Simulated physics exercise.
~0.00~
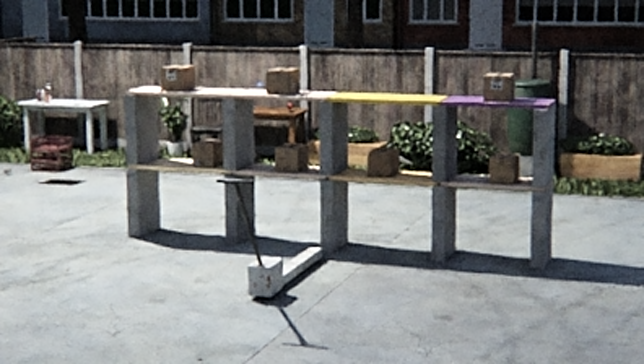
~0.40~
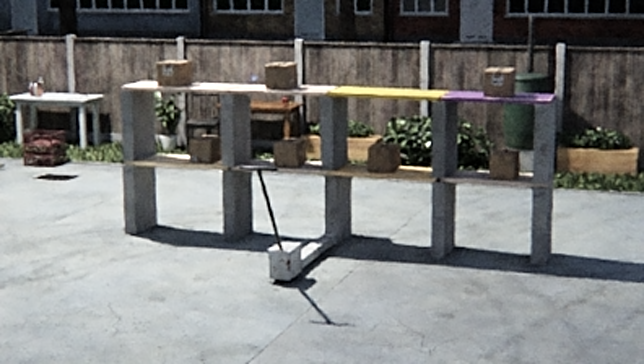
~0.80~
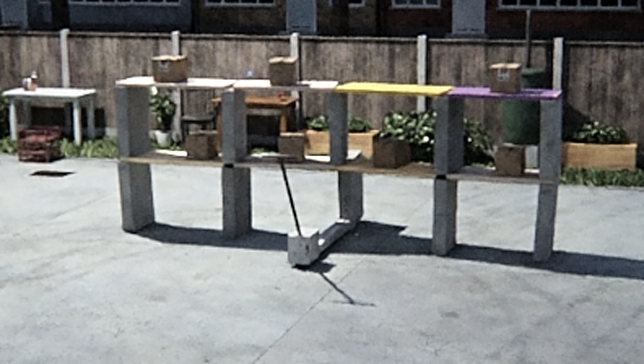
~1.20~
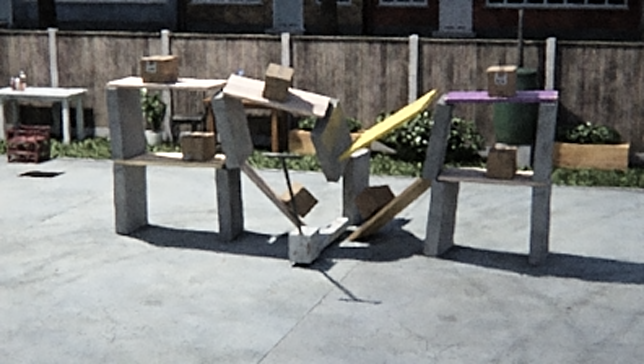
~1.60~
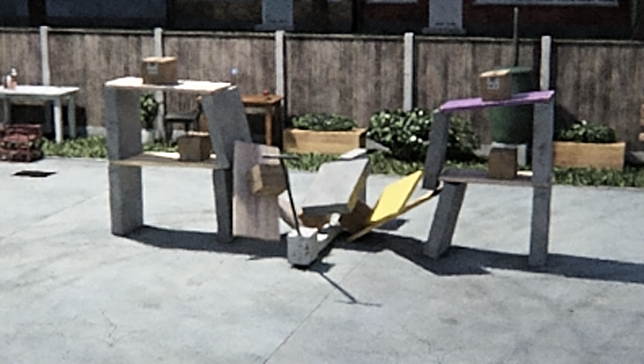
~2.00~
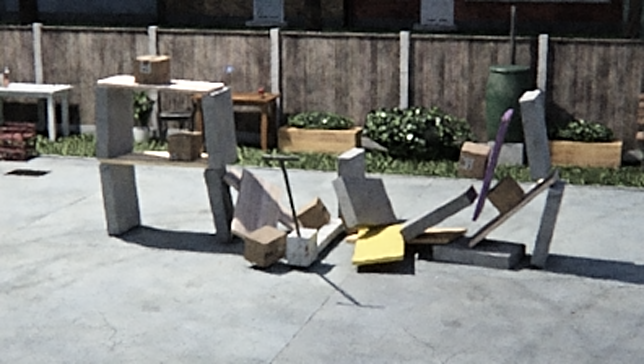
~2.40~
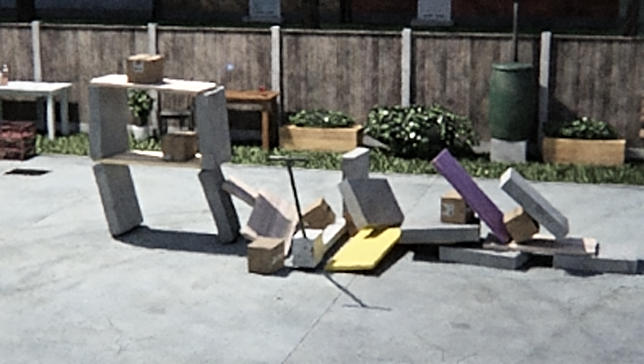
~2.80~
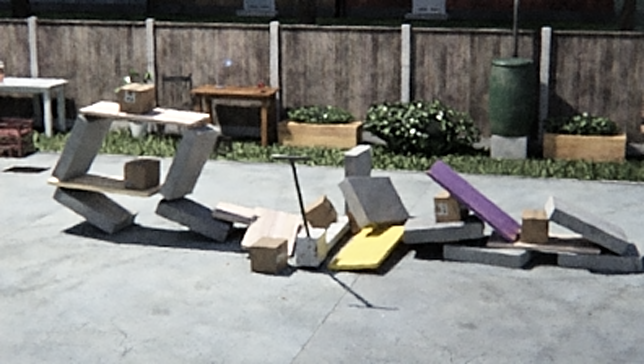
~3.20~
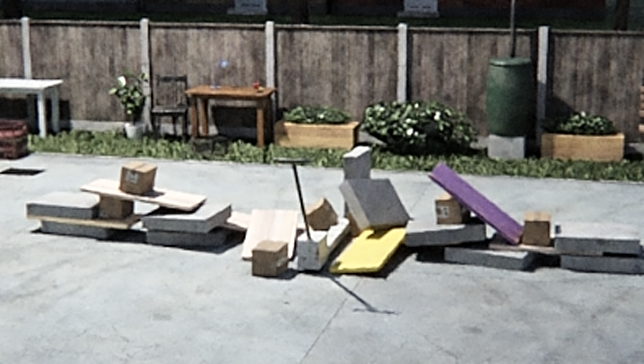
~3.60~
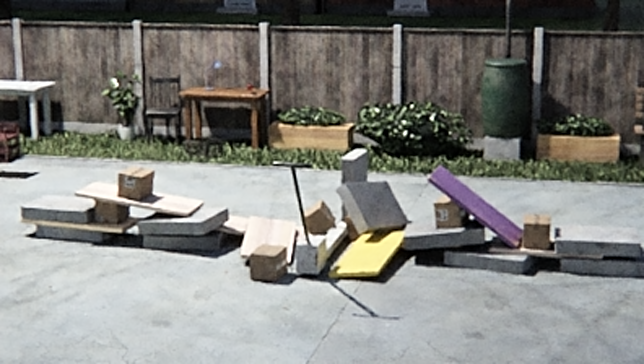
A two-tier run of boards and cartons collapses from the middle outward into low rubble.
